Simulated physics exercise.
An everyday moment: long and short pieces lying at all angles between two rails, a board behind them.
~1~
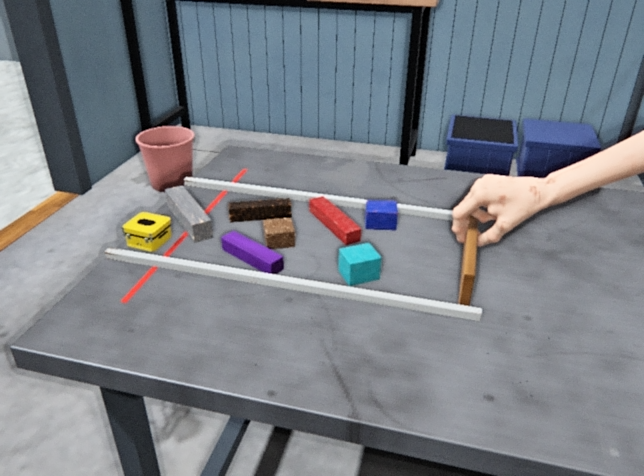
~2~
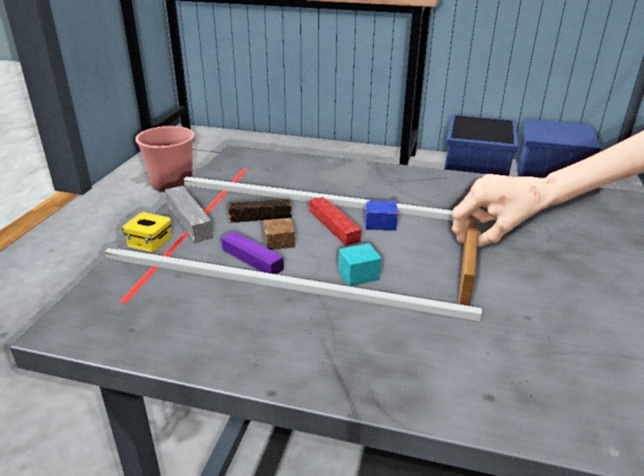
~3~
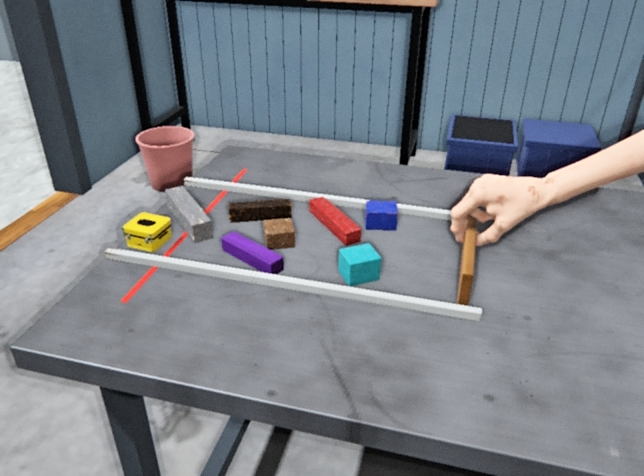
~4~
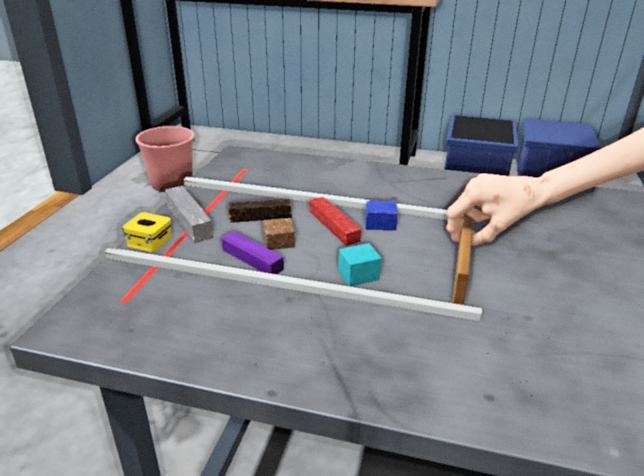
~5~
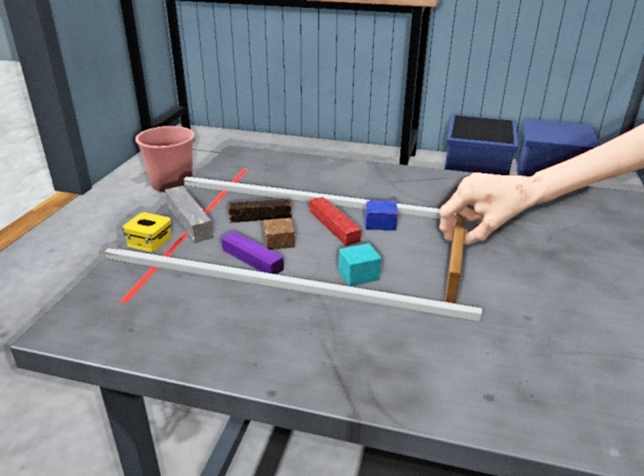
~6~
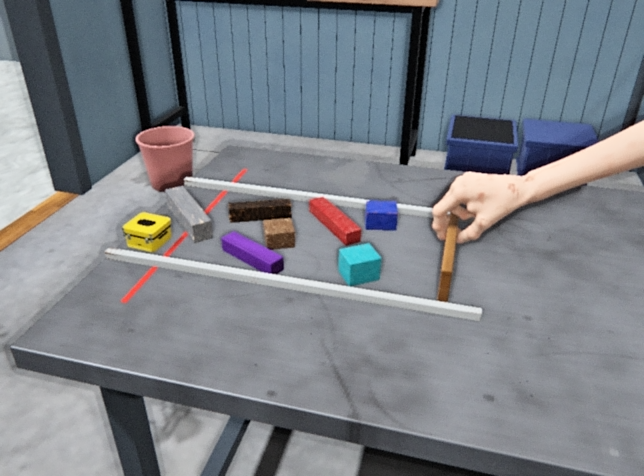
On a grey tabletop, a hand holds a wooden board upright between two rails, then slides it slightly left toward scattered coloured blocks.
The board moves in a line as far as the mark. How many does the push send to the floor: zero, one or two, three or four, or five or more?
The number that fall off is three or four.
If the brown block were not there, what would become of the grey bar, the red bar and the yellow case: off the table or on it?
The grey bar falls; the red bar holds on; the yellow case falls.
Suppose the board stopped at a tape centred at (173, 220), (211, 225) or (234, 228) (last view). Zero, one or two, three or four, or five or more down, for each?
In that order: More than four; one to two; either one or two.
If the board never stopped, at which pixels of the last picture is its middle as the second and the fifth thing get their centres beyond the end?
About (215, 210), then (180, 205).
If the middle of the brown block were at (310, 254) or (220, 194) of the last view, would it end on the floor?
Place by place, it does not fall; comes down.
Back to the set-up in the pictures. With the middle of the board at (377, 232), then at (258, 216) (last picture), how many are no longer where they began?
At the one place 2, at the other 8.
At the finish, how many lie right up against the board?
The number is 4.
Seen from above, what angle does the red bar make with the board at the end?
About 40°.
A little later, none off yet; yellow case at rest near (148, 233); grey bar at rest near (188, 213); black bar moving near (257, 211).
When it is over, the number that fall off is three or four; down, black bar, grey bar and yellow case.
